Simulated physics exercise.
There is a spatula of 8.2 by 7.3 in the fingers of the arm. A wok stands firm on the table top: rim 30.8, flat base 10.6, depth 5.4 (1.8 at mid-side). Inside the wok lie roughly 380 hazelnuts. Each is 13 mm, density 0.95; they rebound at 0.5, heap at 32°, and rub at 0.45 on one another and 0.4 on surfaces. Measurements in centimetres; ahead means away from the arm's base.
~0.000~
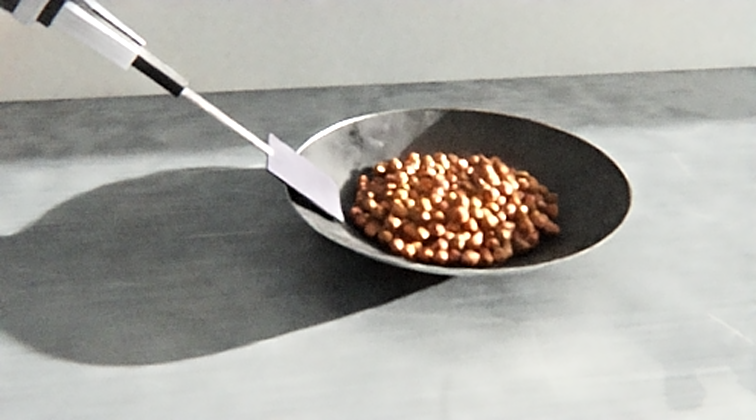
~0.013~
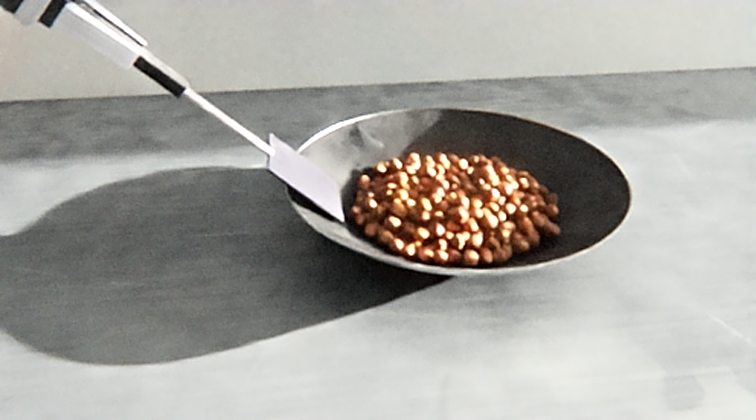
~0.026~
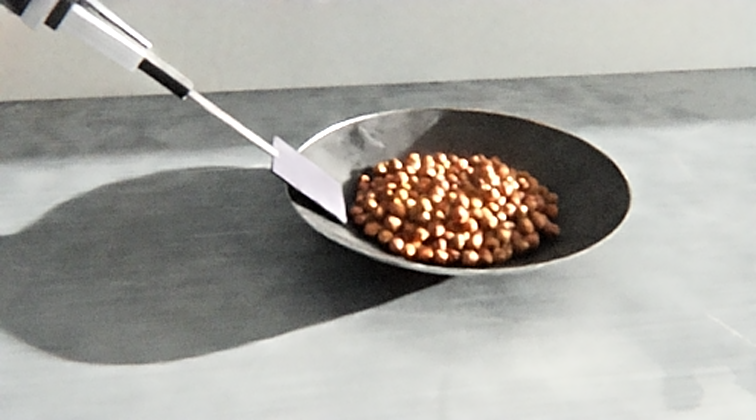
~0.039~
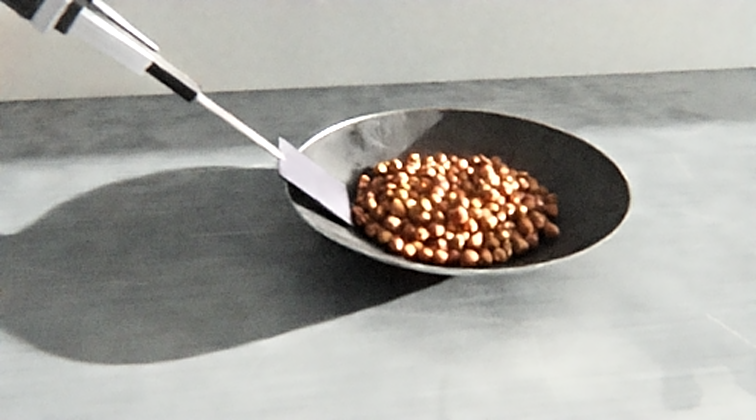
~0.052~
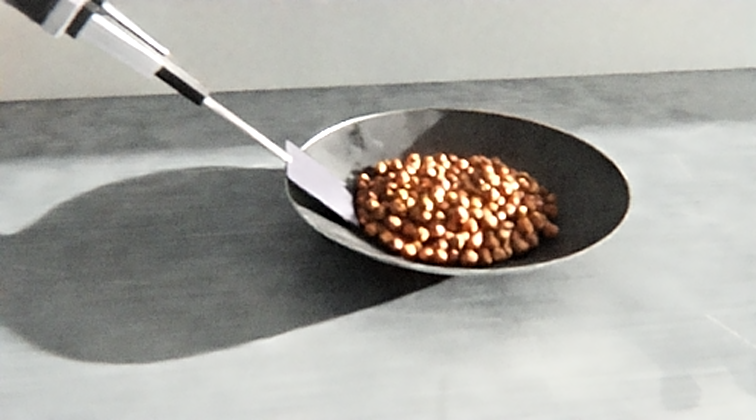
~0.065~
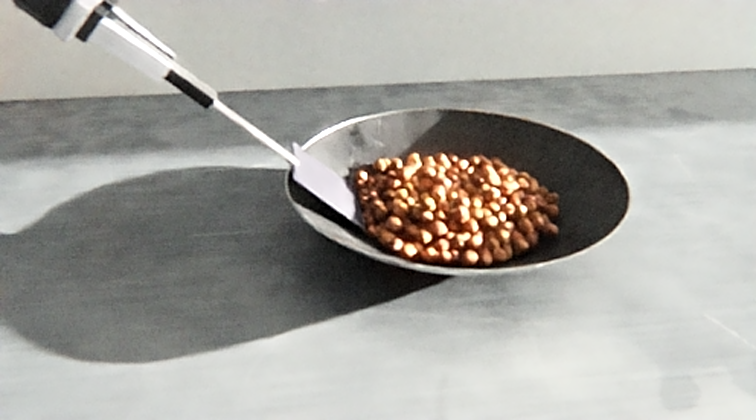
Robotic arm holding a pale spatula at the left rim of a dark wok, edging it slightly right toward heaped brown nuts.
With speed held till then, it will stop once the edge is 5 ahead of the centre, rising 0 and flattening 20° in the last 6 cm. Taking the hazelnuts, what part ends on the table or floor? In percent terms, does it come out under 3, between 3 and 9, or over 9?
It comes out under 3 %.
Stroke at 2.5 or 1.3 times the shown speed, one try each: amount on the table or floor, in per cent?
I'd say near 0 and then near 0 per cent.
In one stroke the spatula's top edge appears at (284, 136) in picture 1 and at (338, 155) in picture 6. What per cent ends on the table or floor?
I'd put it at roughly 0 per cent.
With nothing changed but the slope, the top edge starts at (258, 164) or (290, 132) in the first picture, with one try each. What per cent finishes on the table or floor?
First try around 0 percent, second around 0 percent.
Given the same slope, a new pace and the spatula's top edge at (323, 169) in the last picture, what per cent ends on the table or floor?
Roughly 0 per cent.
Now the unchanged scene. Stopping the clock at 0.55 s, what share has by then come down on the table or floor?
0 %.
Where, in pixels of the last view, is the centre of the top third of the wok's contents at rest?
Somewhere around (525, 180) in the last picture.
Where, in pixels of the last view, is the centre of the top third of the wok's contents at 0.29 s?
Around (501, 185).
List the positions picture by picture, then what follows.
Spatula top edge at (268, 150), sloping 43°; upper third of the load around (454, 197), from x 355 to 550, top at y 160; 385 in the wok, in the first frame.
Spatula top edge at (268, 151), sloping 43°; upper third of the load around (454, 197), from x 355 to 550, top at y 160, in the second frame.
Spatula top edge at (272, 152), sloping 43°; upper third of the load around (454, 197), from x 355 to 550, top at y 160, in the third frame.
Spatula top edge at (279, 155), sloping 43°; upper third of the load around (454, 197), from x 355 to 550, top at y 160, in the fourth frame.
Spatula top edge at (286, 158), sloping 43°; upper third of the load around (454, 197), from x 360 to 550, top at y 160, in the fifth frame.
Spatula top edge at (293, 160), sloping 43°; upper third of the load around (454, 196), from x 360 to 555, top at y 160; 385 in the wok, in the sixth frame.
By 0.18 s, sloping 43°, highest piece 5 above the table; 385 in the wok.
By 0.29 s, sloping 35°, highest piece 5 above the table; 385 in the wok.
By 0.55 s, sloping 23°, highest piece 5 above the table; 385 in the wok.
By 1.60 s, sloping 23°, highest piece 5 above the table; 385 in the wok.
Final count, 385 in the wok. That is 0 % on the table or floor.
